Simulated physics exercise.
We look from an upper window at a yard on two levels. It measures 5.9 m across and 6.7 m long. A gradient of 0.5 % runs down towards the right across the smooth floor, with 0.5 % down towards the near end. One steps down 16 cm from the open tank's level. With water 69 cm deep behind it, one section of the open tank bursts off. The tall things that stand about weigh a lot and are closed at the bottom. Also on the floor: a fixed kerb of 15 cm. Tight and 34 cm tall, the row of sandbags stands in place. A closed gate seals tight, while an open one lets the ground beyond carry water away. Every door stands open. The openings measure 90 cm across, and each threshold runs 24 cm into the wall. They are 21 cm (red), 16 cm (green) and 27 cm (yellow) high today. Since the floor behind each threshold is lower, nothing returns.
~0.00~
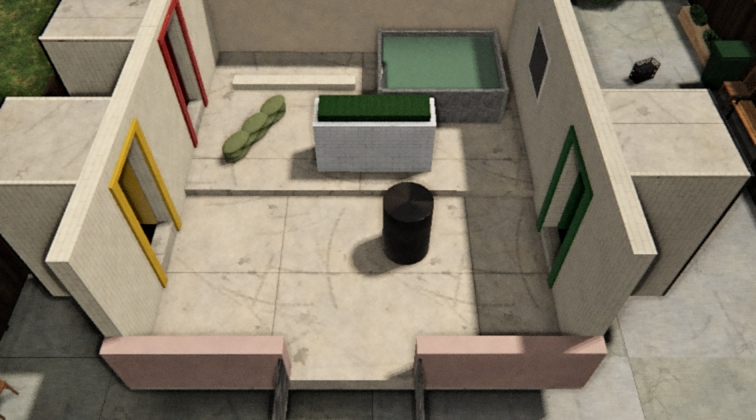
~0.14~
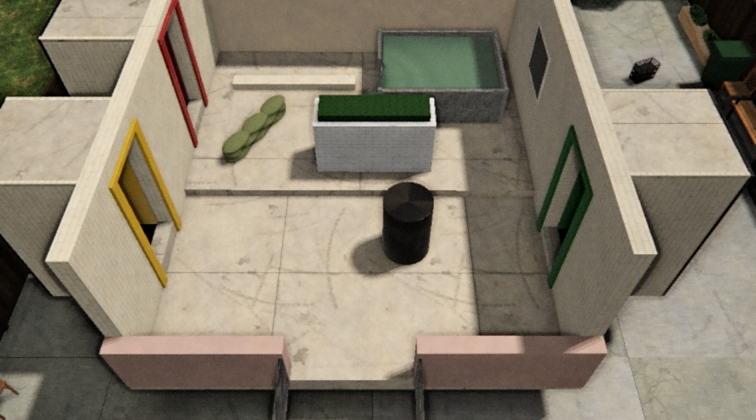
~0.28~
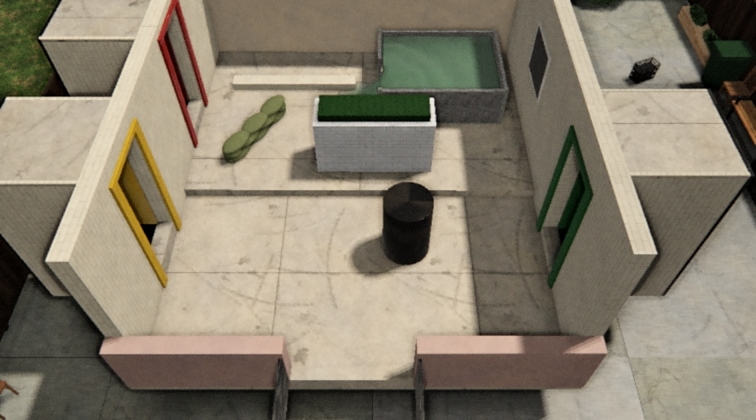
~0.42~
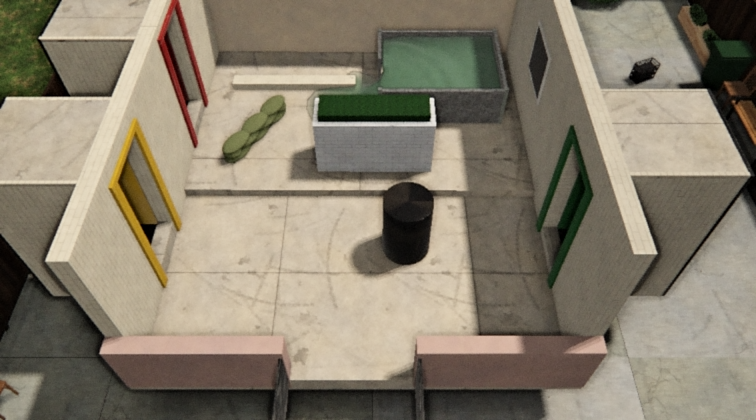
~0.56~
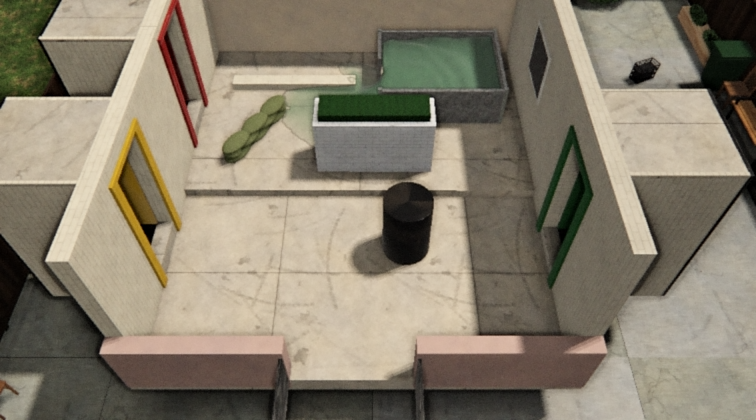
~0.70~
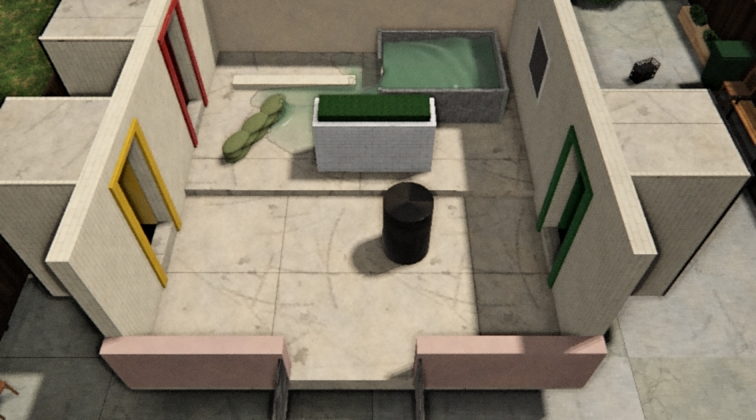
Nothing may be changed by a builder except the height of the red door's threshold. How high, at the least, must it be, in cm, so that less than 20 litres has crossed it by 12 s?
It needs to be about 16 cm high.
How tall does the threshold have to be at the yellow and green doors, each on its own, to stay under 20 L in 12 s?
Some 7.5 cm for yellow, some 6.0 cm for green.
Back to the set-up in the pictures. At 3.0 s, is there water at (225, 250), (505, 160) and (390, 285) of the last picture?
Well, in sequence they're soaked, bone-dry and bone-dry.
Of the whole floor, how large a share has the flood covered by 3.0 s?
Close to 50 per cent of it is wet.
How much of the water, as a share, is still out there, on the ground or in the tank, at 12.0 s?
Close to 90 per cent is still present.
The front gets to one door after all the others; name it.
The green one comes last.
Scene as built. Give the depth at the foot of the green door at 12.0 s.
You'd measure close to 12.5 cm there.
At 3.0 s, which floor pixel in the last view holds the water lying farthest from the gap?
Near pixel (145, 363).
After 1.4 s water covers 20 % of the floor, deepest (32 cm) near (282, 106); 7 cm at the red door, 0 litres in over its 21 cm threshold.
After 3.0 s water covers 50 % of the floor, deepest (28 cm) near (158, 363); 17 cm at the red door, 4 litres in over its 21 cm threshold.
After 12.0 s water covers 90 % of the floor, deepest (13 cm) near (528, 210); 3 cm at the red door, 5 litres in over its 21 cm threshold.
At the red door as built, the water arrived by 1.4 s and peaked near 18 cm at 2.4 s.
Run again over the same 12 s with other heights there, 46 litres in over 12.5 cm, 7 litres over 20 cm. The limit of 20 litres is kept from about 16 cm up.
